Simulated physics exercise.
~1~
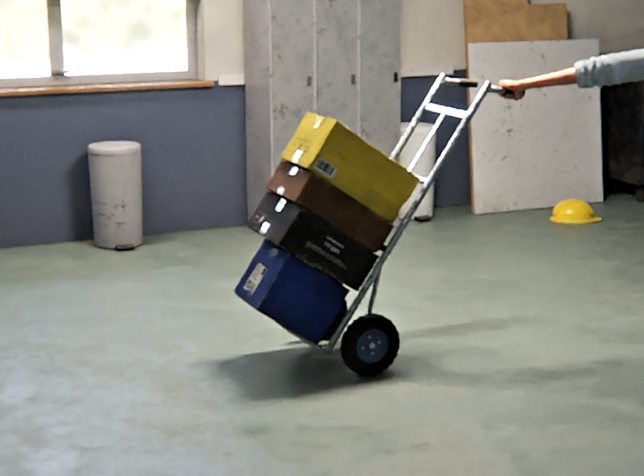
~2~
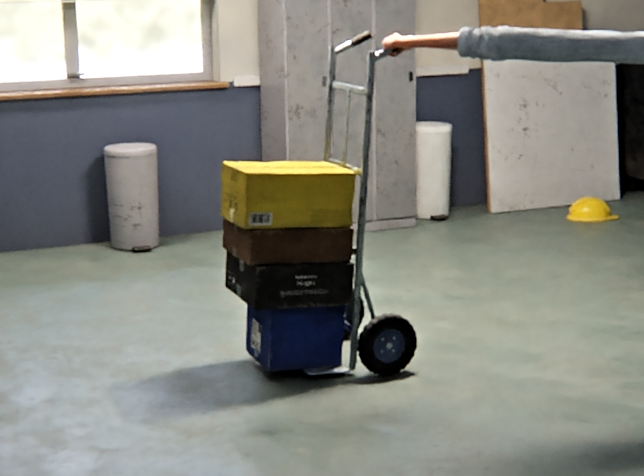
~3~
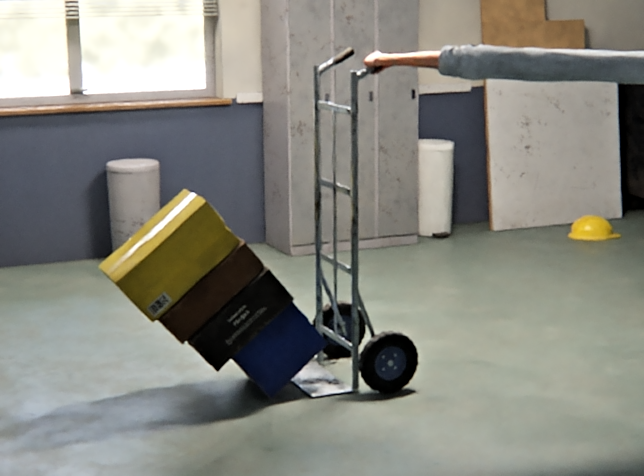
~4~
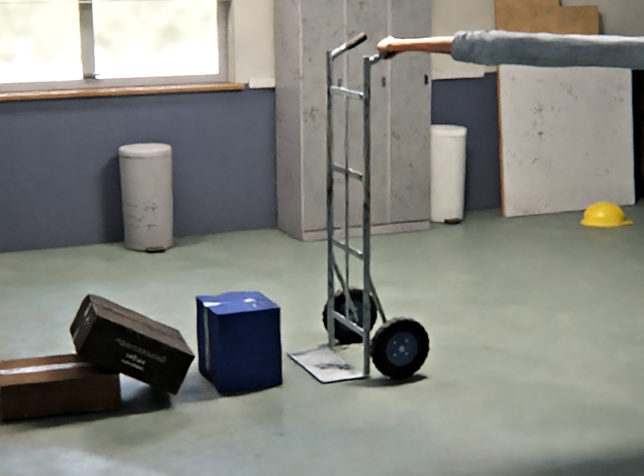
The video shows a hand tilting a loaded hand truck upright, whereupon its stack of yellow, brown, black and blue boxes topples forward to the left. The brown and black boxes end up on the floor, while the blue one rests left of the empty upright truck.
